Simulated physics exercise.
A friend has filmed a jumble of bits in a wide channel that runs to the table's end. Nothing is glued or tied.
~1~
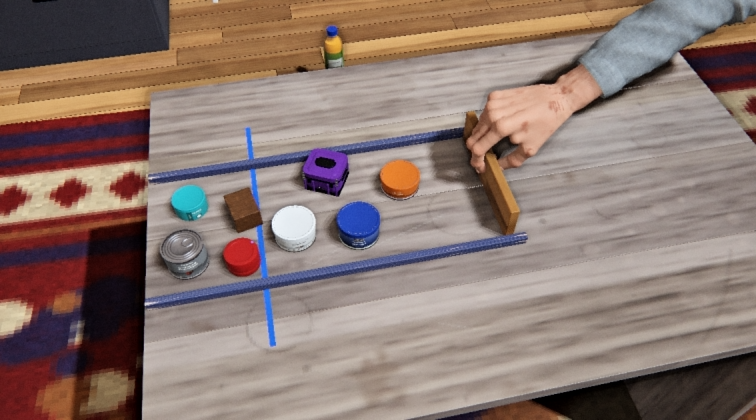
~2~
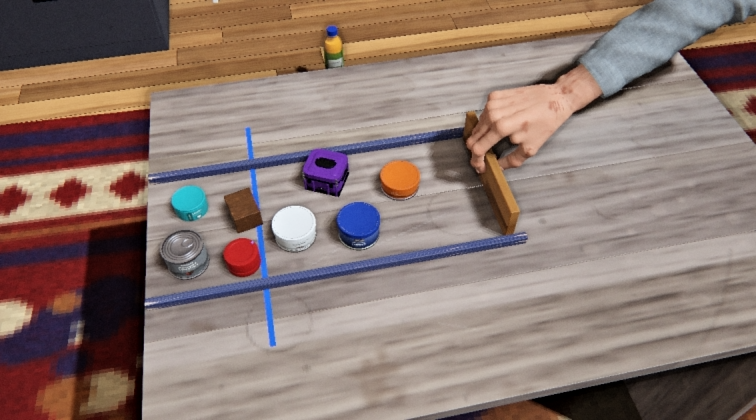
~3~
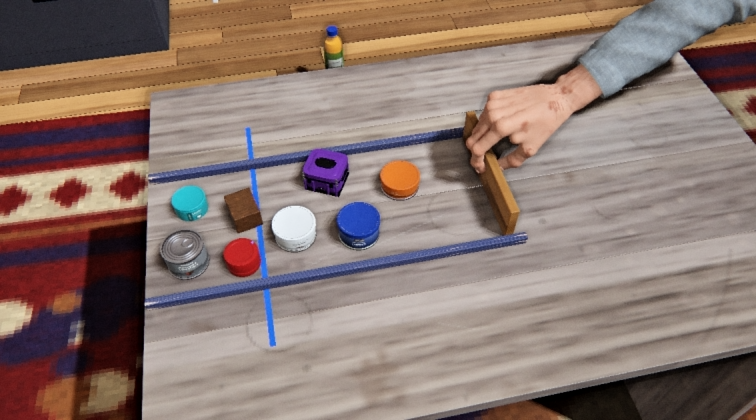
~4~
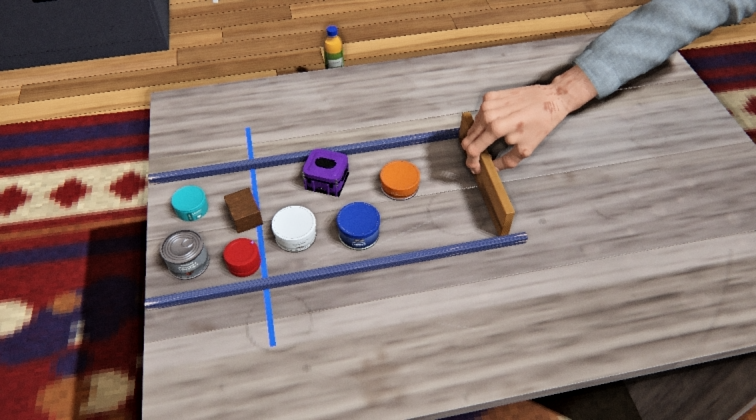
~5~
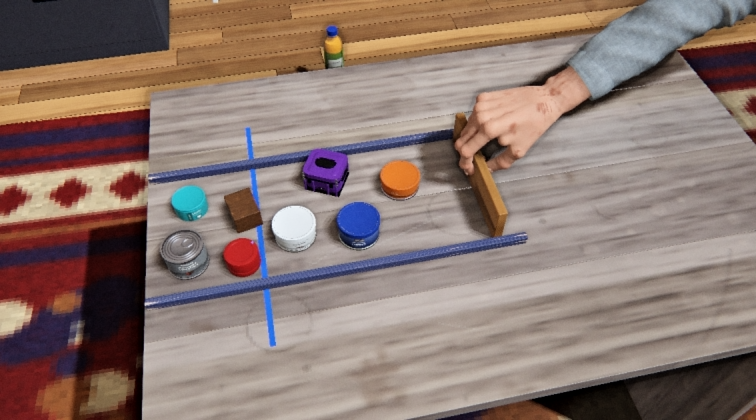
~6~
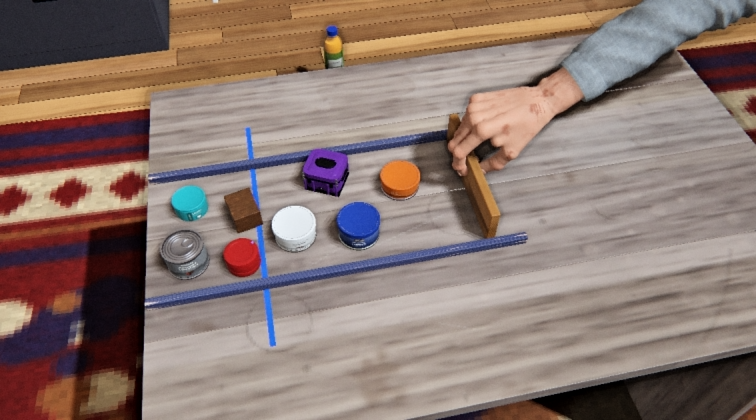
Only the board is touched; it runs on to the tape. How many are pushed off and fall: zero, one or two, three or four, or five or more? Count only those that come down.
In the end the number that fall off is zero.
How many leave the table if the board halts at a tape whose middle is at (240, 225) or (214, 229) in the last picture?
The counts: 0 and 2.
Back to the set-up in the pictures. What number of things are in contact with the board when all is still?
In contact: 3.
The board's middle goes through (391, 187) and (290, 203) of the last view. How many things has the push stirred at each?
At the one place 1, at the other 6.
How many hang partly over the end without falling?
0 of them.
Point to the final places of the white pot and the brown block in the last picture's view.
First (202, 234), then (203, 203).
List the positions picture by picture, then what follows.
In the first frame, grey pot (185, 254); turquoise tub (190, 203); red lid (242, 257); board (489, 171); tape (259, 222).
In the second frame, turquoise tub (190, 203); white pot (295, 229).
In the third frame, red lid (243, 258); brown block (244, 210).
In the fourth frame, grey pot (185, 254); board (484, 172).
In the fifth frame, turquoise tub (190, 203); purple case (326, 172).
In the sixth frame, grey pot (185, 254); turquoise tub (190, 203); red lid (243, 258); board (471, 174); tape (259, 222).
Soon after, none off yet; grey pot at rest near (185, 254); turquoise tub at rest near (190, 203); red lid at rest near (243, 258).
At rest, the number that fall off is zero.
